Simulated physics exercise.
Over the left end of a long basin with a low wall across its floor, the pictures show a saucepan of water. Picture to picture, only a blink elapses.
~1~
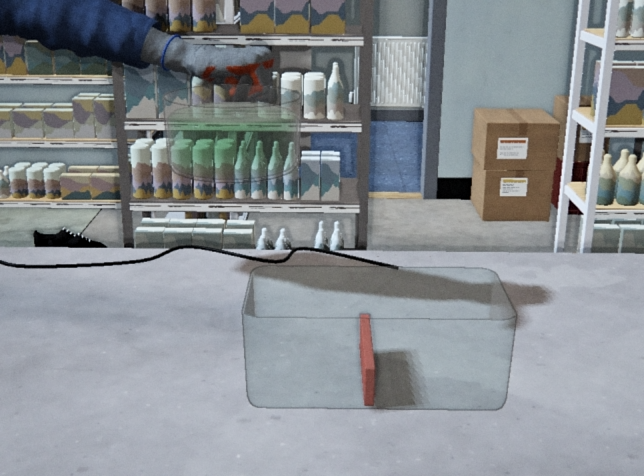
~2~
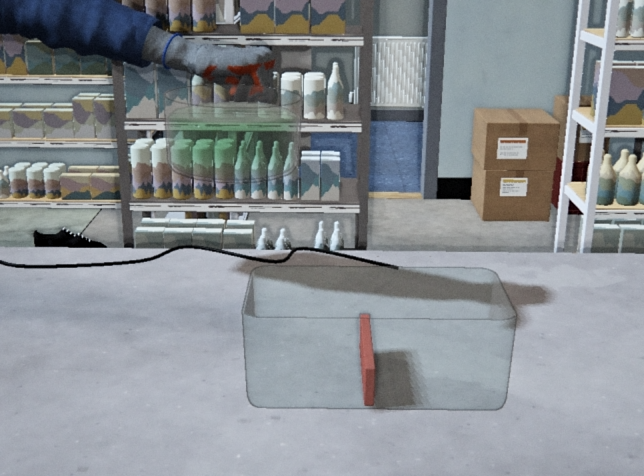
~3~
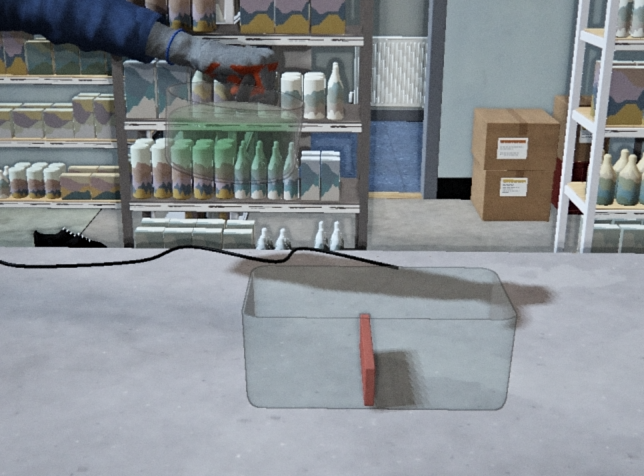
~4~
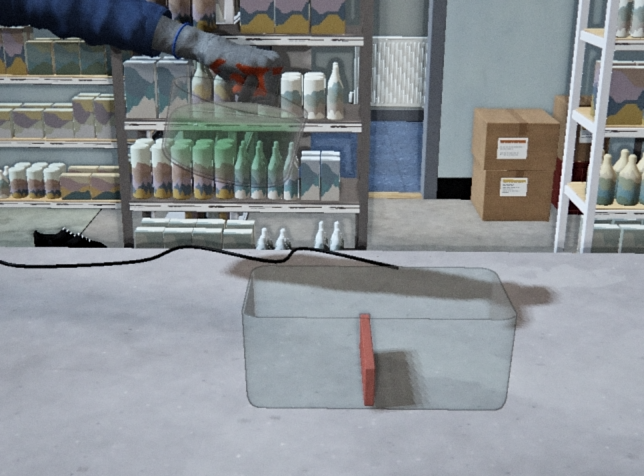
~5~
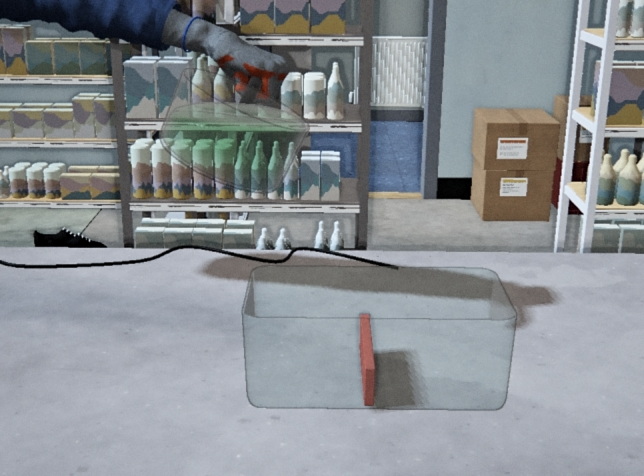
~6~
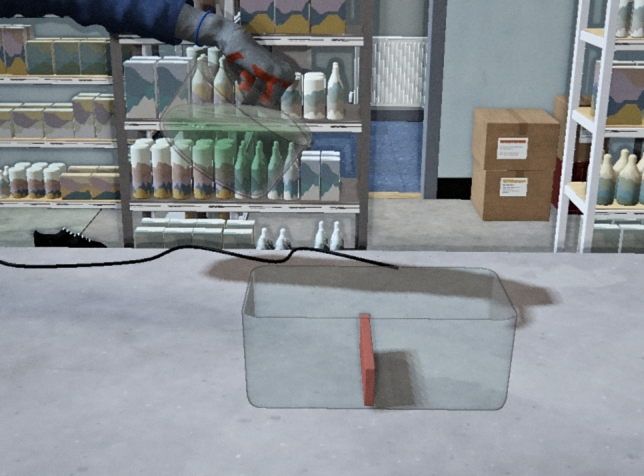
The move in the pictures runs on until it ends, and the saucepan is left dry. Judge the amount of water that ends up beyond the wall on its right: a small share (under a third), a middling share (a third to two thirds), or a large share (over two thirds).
A small share.
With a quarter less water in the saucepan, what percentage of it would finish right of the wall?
The share comes to some 10 parts in a hundred.
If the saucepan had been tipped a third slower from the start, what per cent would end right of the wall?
Roughly 40 per cent ends up there.
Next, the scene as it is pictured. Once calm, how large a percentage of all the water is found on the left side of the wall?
Close to 65 in a hundred.
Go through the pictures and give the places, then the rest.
In the first frame, it leans 0°; its right rim is at (300, 98); the water meets the walls at (169, 112) and (298, 114); the long basin's rim runs from (248, 291) to (505, 294); the wall's top is at (367, 341).
In the second frame, it leans 2°; its right rim is at (301, 100); the water meets the walls at (169, 112) and (299, 114).
In the third frame, it leans 7°; its right rim is at (304, 106); the water meets the walls at (170, 111) and (300, 117).
In the fourth frame, it leans 14°; its right rim is at (307, 116); the water meets the walls at (171, 111) and (303, 119).
In the fifth frame, it leans 24°; its right rim is at (308, 129); the water meets the walls at (171, 110) and (308, 121).
In the sixth frame, it leans 37°; its right rim is at (307, 144); the water meets the walls at (166, 110) and (303, 133); 3 per cent is over the edge.
A moment on, the saucepan is tipped right over and 25 per cent is still to pour, 12 is left of the wall and 6 right of it.
Next, the saucepan is tipped right over and 4 per cent is still to pour, 68 is left of the wall and 19 right of it.
Then the saucepan is tipped right over and 0 per cent is still to pour, 58 is left of the wall and 22 right of it.
Later the saucepan is tipped right over and 0 per cent is still to pour, 65 is left of the wall and 25 right of it.
Finally, 64 per cent lies left of the wall, 26 right of it and 10 outside.
